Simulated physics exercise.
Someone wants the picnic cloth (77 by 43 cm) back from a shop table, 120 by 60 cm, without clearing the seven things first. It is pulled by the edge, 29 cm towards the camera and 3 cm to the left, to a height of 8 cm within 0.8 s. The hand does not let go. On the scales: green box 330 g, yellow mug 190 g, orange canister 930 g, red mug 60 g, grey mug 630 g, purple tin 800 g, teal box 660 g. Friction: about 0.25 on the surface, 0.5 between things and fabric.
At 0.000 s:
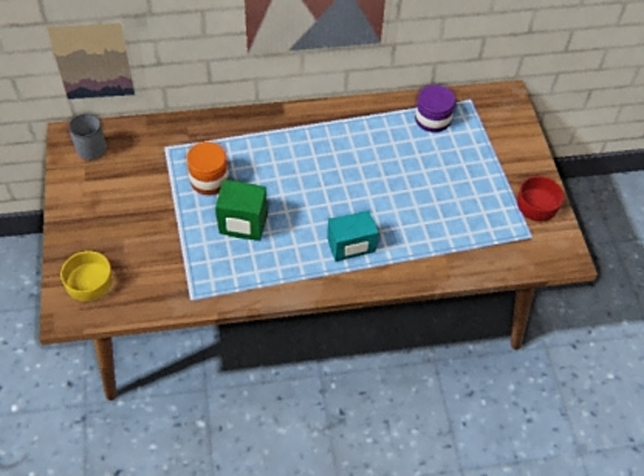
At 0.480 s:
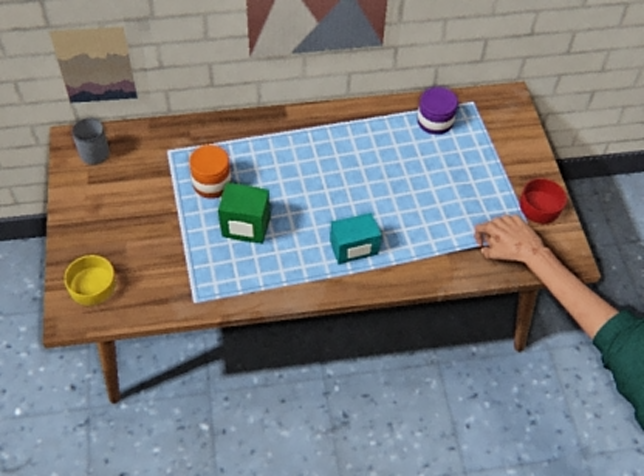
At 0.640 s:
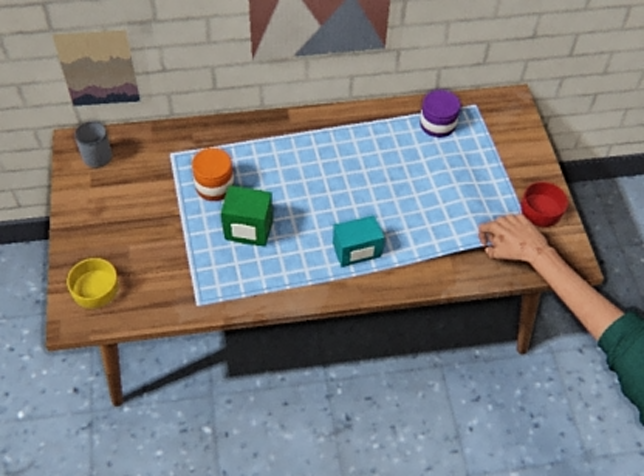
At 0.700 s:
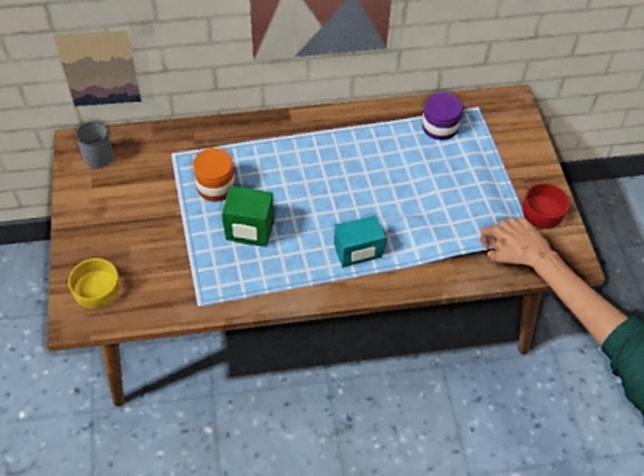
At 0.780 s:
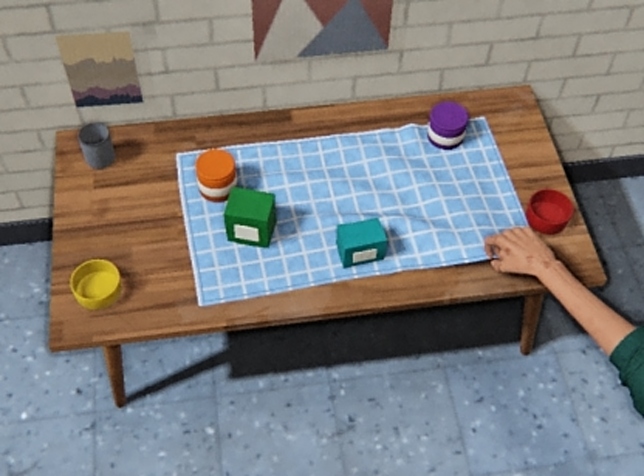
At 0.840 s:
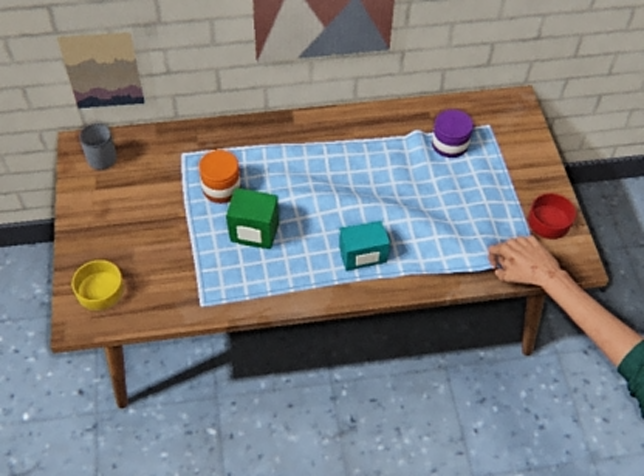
A hand in a green sleeve reaches from the right over a wooden table by a brick wall, seen from above. On a blue checked cloth sit an orange canister, green box, teal box and purple tin, with yellow and grey mugs left and a red one right. The hand grips the cloth's edge and tugs slightly, wrinkling it and shifting the purple tin forward, as the view drifts slightly.
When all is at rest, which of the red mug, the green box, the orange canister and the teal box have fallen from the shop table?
In order: The red mug keeps to the top; the green box stays on; the orange canister keeps to the top; the teal box falls off.
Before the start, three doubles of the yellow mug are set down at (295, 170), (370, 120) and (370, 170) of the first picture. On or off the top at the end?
In that order: Stays on, remains, stays on.
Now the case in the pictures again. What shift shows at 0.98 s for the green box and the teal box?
About: Green box 2 cm, teal box 4 cm.
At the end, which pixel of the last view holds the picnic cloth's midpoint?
Around (415, 253).
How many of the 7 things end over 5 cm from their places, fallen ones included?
4 of them.
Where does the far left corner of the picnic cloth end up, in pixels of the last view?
Near (271, 174).
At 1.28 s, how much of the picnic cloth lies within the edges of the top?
About 75 per cent.
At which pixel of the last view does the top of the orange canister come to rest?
At about (305, 194).
By 1.0 s, 95 % of the picnic cloth is still over the top; teal box 5 cm off its start, orange canister 4 cm off its start, red mug 3 cm off its start.
By 1.1 s, 90 % of the picnic cloth is still over the top; teal box 11 cm off its start, orange canister 10 cm off its start, green box 7 cm off its start.
By 1.3 s, 75 % of the picnic cloth is still over the top; teal box 18 cm off its start at (393, 314), orange canister 16 cm off its start at (286, 181), green box 12 cm off its start at (296, 231).
By 1.4 s, 70 % of the picnic cloth is still over the top; teal box over the edge, orange canister 20 cm off its start, green box 17 cm off its start.
By 3.0 s, 70 % of the picnic cloth is still over the top; teal box over the edge, orange canister 22 cm off its start at (305, 194), green box 18 cm off its start at (321, 244), red mug 3 cm off its start at (554, 212).
